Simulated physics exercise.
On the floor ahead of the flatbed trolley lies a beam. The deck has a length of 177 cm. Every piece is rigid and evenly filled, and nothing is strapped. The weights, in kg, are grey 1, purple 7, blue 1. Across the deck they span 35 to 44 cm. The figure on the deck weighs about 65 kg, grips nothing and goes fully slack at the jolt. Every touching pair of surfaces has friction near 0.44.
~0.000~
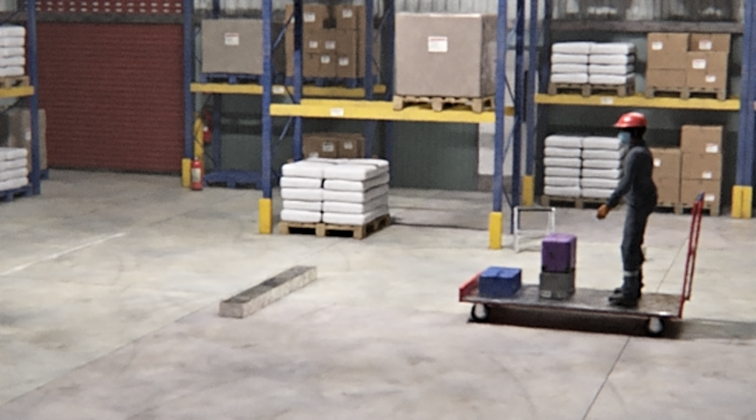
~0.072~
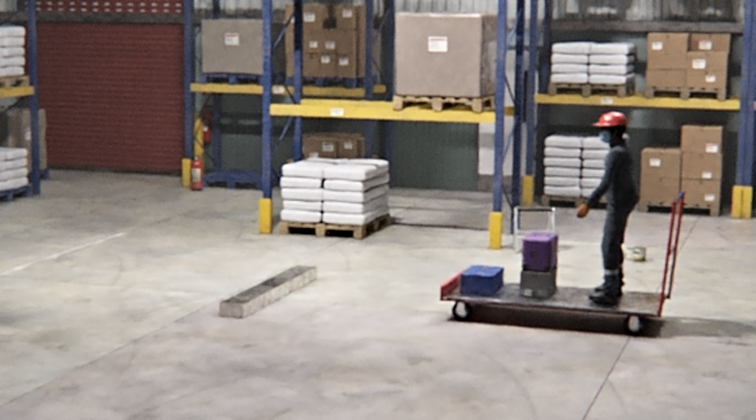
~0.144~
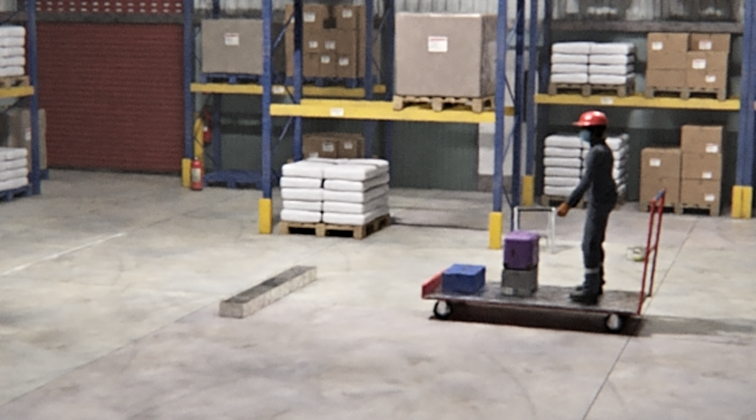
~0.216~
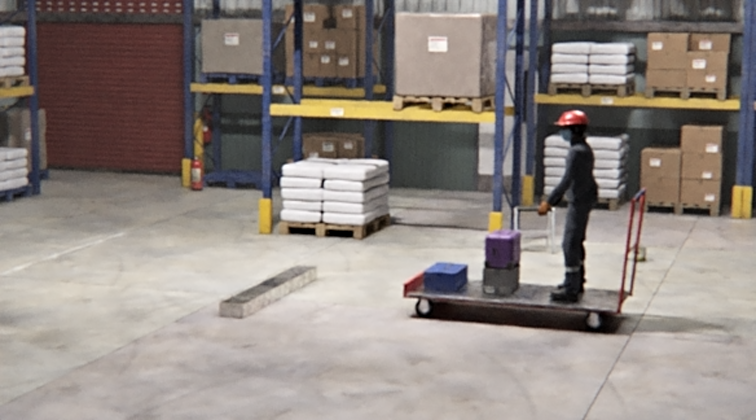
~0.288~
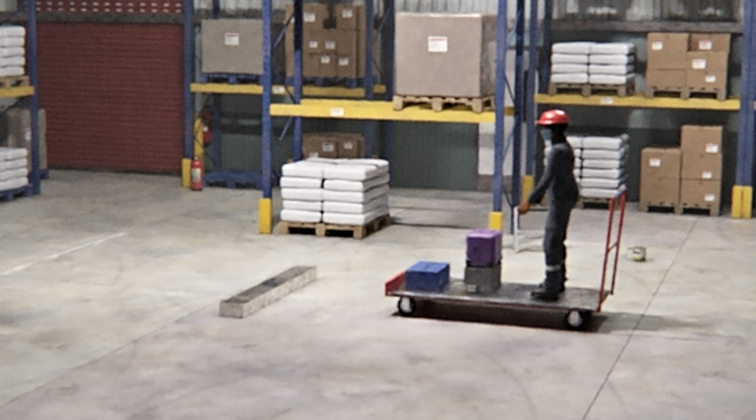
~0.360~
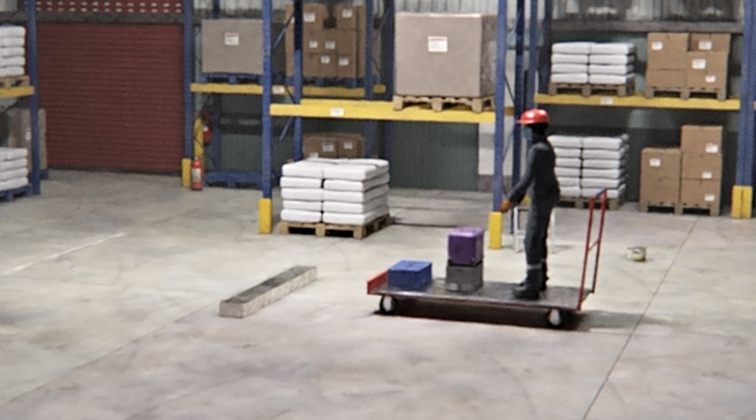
A flatbed trolley carrying a standing worker in a red helmet and stacked boxes rolling left across a warehouse floor.
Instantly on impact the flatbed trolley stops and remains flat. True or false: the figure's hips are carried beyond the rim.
False.
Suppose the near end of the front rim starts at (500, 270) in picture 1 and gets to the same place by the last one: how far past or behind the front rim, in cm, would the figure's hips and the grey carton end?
Rest points: Hips at 10 cm past, grey at 50 cm behind.
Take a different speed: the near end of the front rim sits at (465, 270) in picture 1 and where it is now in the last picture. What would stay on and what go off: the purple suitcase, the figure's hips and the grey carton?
Then the purple one is no longer aboard, the hips are still in place and the grey one is still in place.
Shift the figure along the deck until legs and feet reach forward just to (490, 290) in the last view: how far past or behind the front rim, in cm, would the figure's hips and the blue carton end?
The hips would end 0 cm past the front rim, while the blue one stays 20 cm behind it.
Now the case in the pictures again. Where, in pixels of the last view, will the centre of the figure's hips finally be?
(313, 240).
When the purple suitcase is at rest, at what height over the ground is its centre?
Its centre sits around 15 cm up.
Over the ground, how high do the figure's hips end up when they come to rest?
Hip height: Approx. 55 cm.
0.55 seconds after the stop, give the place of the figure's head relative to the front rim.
0 cm past it.
After 0.81 s the deck stops.
After 1.36 s the figure's hips are 51 cm behind the rim, near (328, 235) in the last picture's view.
After 1.81 s the figure's hips are 38 cm behind the rim, near (313, 240) in the last picture's view.
At rest, 4.1 s, past the rim, purple suitcase; behind it, grey carton, blue carton and the figure's hips.
